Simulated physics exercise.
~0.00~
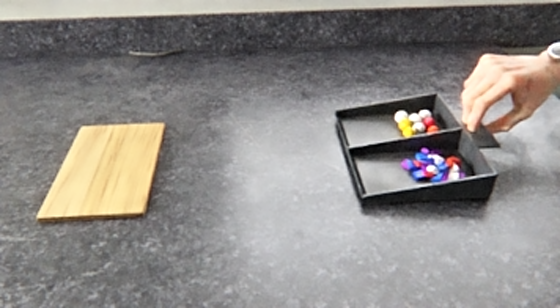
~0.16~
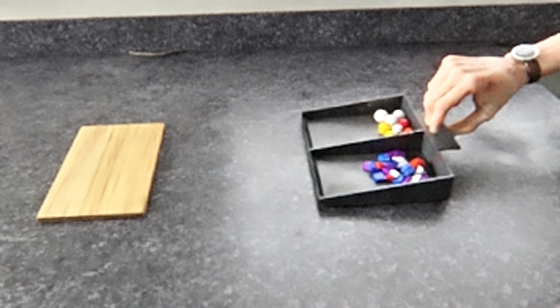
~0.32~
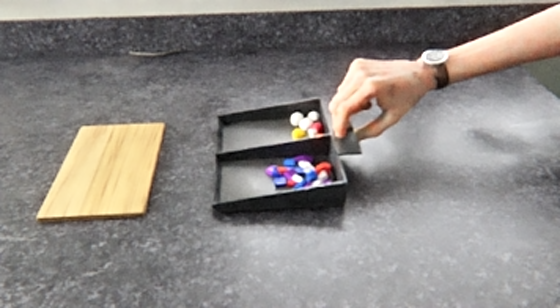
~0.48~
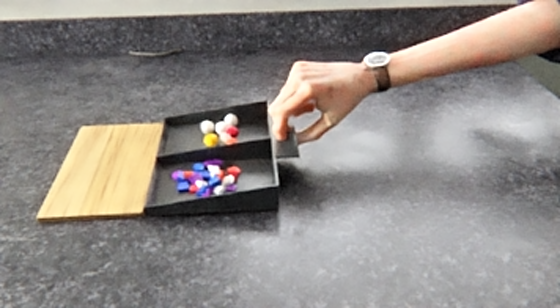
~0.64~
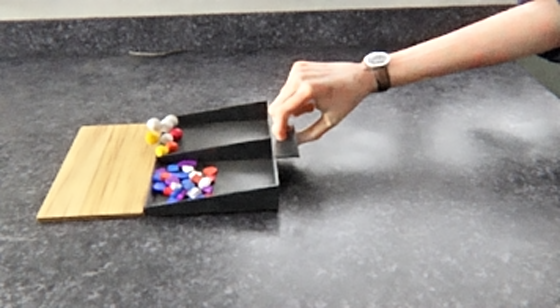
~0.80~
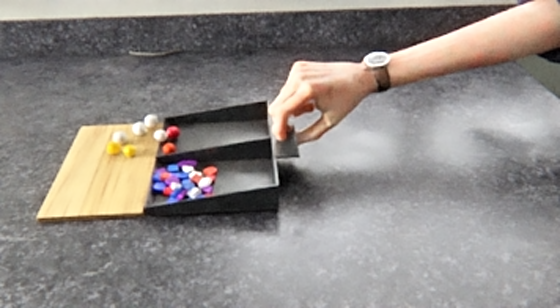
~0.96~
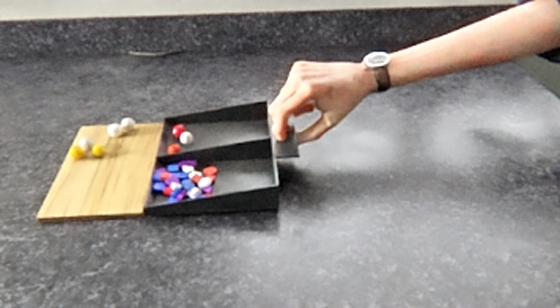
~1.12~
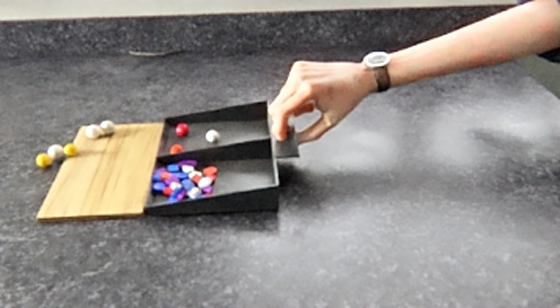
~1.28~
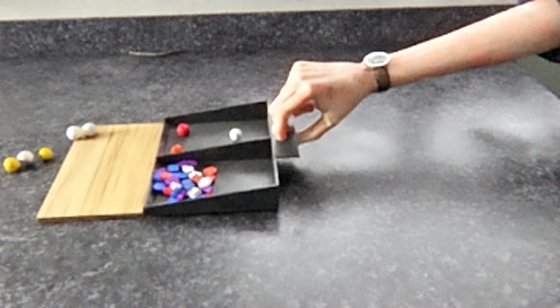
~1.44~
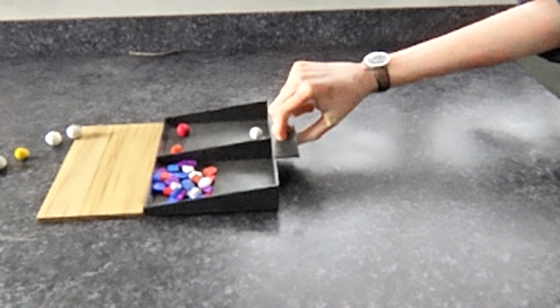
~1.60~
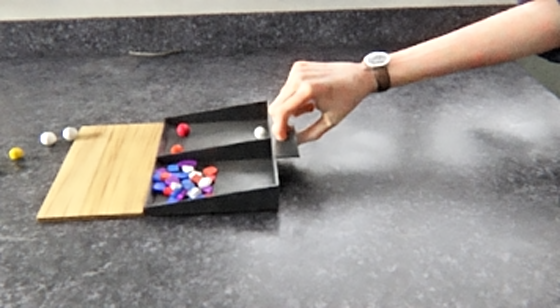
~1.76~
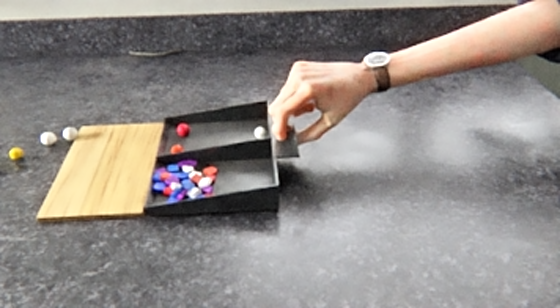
Hand sliding a black divided tray left against a wooden board, colourful pieces shifting but staying inside, several balls rolling out across it.
